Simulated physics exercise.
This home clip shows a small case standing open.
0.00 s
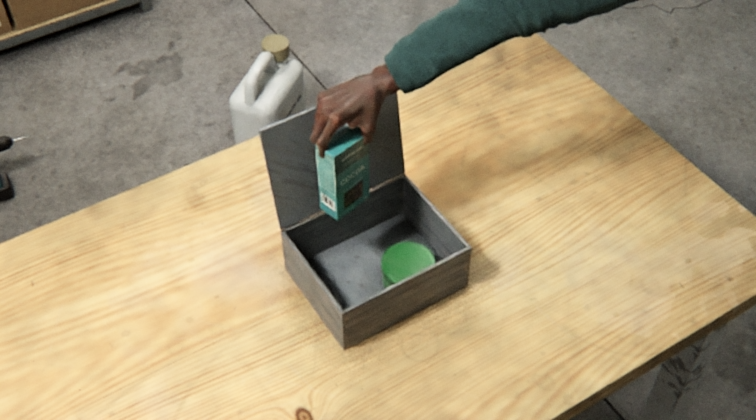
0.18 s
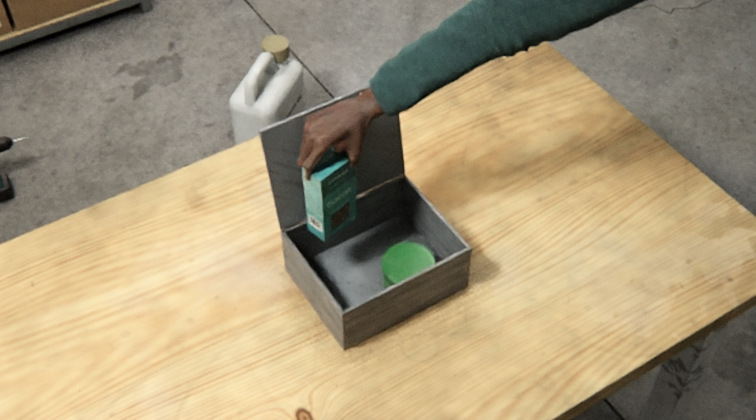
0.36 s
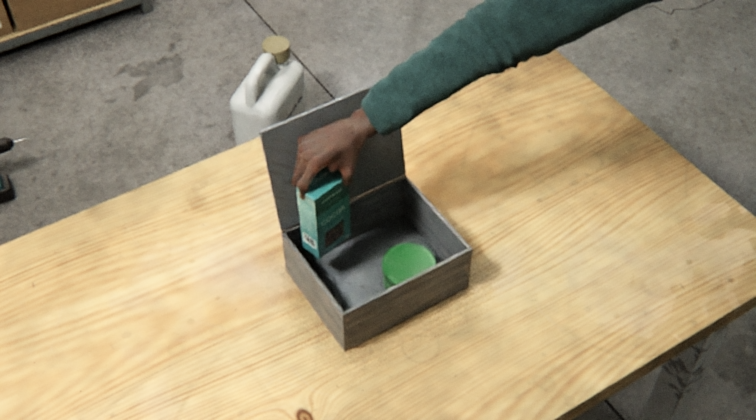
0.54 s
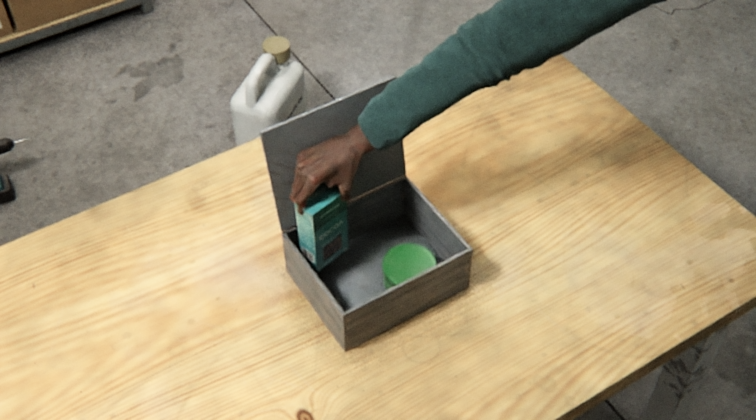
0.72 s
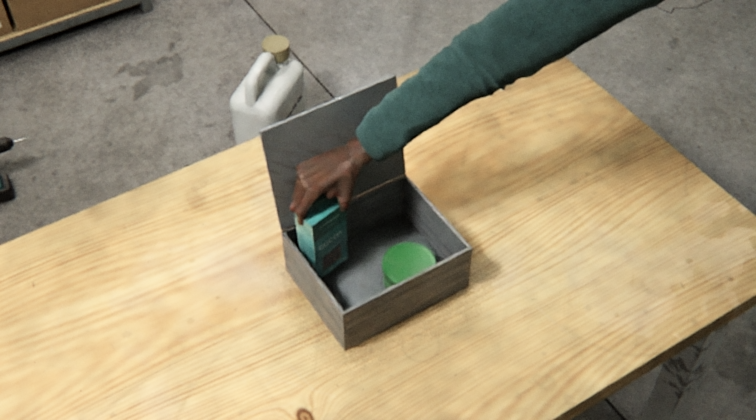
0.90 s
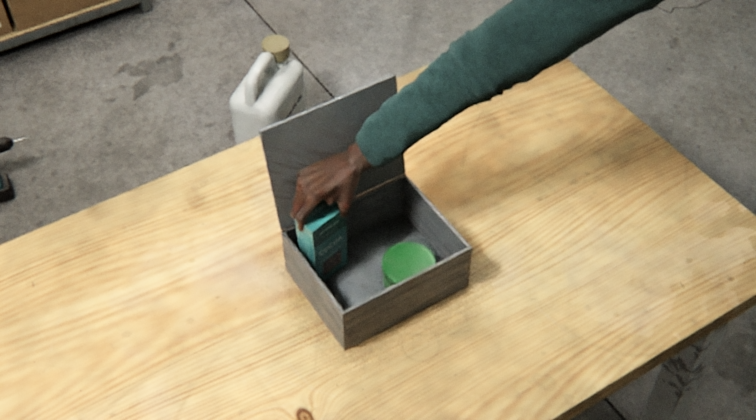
Hand in a green sleeve lowering a turquoise packet into the left side of an open grey case beside a green tub.
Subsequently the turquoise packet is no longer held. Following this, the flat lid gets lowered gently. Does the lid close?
Turns out there's room for the lid.
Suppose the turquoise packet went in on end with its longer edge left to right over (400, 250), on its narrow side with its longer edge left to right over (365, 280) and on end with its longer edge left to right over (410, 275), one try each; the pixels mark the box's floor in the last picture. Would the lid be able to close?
1: Open. 2: Closed. 3: Open.
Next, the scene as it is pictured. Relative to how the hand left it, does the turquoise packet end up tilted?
Well, the turquoise packet ends up skewed.
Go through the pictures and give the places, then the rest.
In the first picture, on its way; turquoise packet (344, 172); green tub (408, 272).
In the second picture, on its way; turquoise packet (331, 194); green tub (408, 272).
In the third picture, on its way; turquoise packet (325, 212); green tub (409, 273).
In the fourth picture, on its way; turquoise packet (323, 226); green tub (409, 273).
In the fifth picture, on its way; turquoise packet (323, 236); green tub (409, 272).
In the sixth picture, in place under the hand; turquoise packet (323, 242); green tub (409, 272).
After 2.30 s, lid 73° above the rim.
After 2.90 s, lid 37° above the rim; turquoise packet turned 25° from how it was put near (337, 252).
After 3.20 s, lid 14° above the rim; turquoise packet on its side near (354, 281).
In the end (4.3 s), lid shut; toppled in the box, turquoise packet; green tub unmoved. At the end, from the last picture's camera, turquoise packet near (353, 281).
